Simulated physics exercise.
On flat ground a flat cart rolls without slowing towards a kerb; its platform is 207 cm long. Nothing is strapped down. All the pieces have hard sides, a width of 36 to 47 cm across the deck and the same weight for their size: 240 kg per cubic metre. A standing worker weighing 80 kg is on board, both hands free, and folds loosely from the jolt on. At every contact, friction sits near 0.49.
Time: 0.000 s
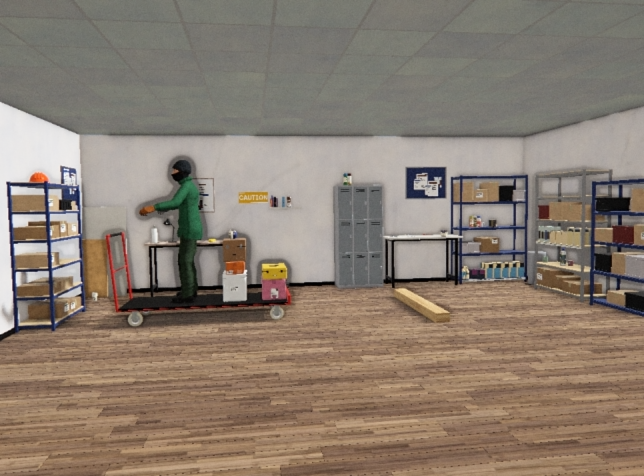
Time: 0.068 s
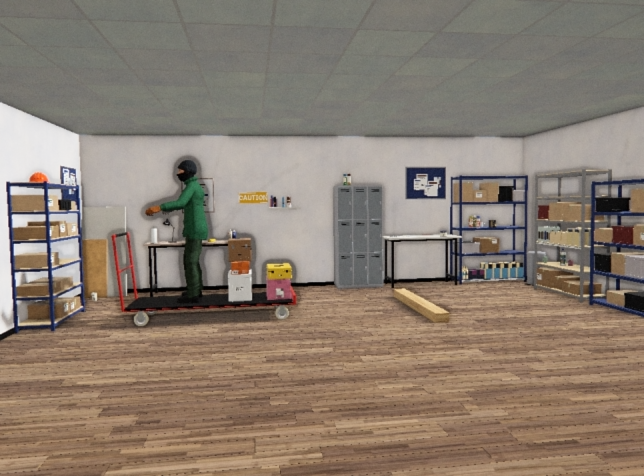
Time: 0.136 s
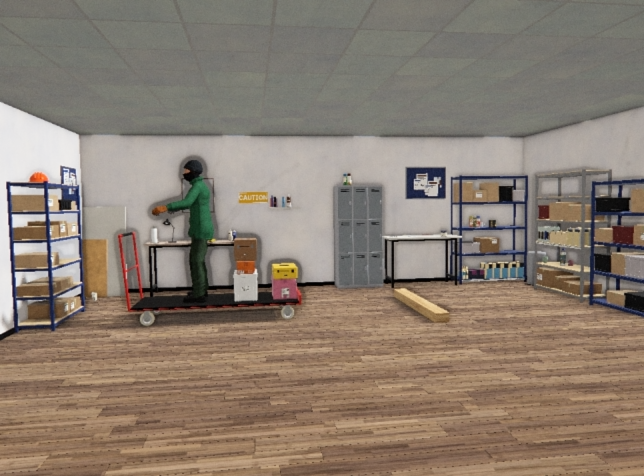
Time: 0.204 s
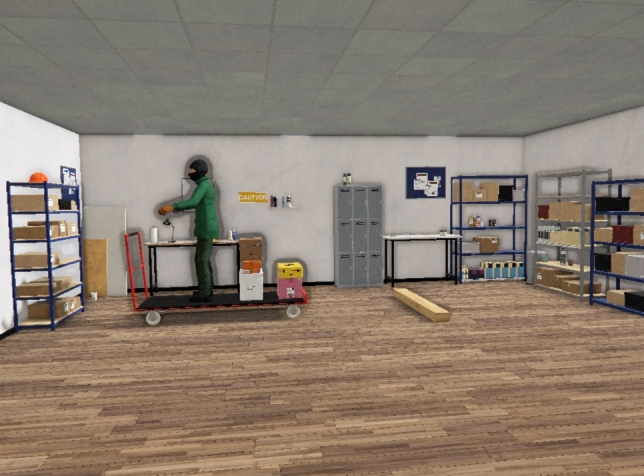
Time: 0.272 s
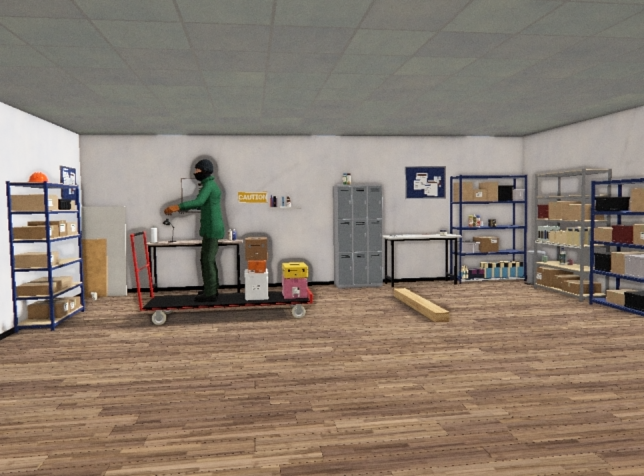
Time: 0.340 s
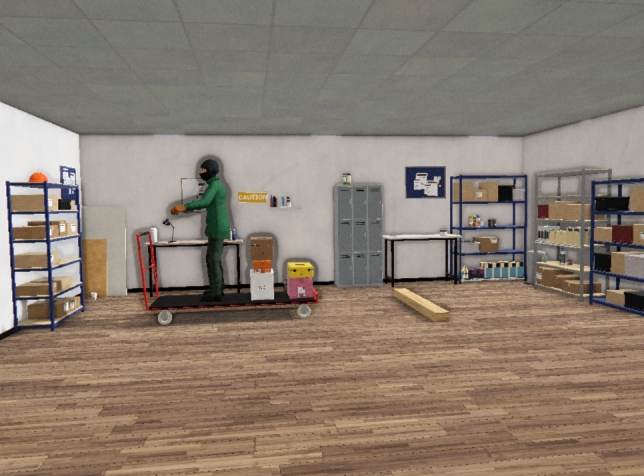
At first, a person in green clothing and a dark helmet stands on a flat cart near the left of a storeroom, facing left with arms held out, boxes stacked behind. The cart then rolls steadily a short way right, carrying the person and boxes, while the arms shift slightly.
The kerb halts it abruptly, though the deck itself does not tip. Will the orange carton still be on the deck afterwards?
Yes.
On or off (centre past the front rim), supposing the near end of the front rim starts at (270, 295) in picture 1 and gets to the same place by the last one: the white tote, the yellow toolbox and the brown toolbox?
White stays aboard, yellow comes off, brown comes off.
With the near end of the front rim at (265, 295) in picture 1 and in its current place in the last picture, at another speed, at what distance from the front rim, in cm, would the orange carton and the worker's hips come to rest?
Orange: 50 cm past; hips: 30 cm behind.
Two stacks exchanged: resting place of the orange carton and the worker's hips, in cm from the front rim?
The orange item would overshoot the rim by 20 centimetres, and the hips would rest 60 centimetres behind it.
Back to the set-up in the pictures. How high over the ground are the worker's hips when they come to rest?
They finish some 70 cm off the ground.
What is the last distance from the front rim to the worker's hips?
Some 60 cm behind it.
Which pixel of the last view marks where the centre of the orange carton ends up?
Roughly pixel (397, 264).
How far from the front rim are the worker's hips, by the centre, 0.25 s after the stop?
Behind the rim by about 90 cm.
Impact comes at 1.73 s.
After 2.28 s the orange carton is 31 cm behind the rim, tilted 10°, near (396, 262) in the last picture's view.
After 2.73 s the orange carton is 30 cm behind the rim, tilted 20°, near (397, 264) in the last picture's view.
At the end, 3.5 s, past the rim, yellow toolbox and brown toolbox; behind it, orange carton, white tote, pink parcel and the worker's hips.
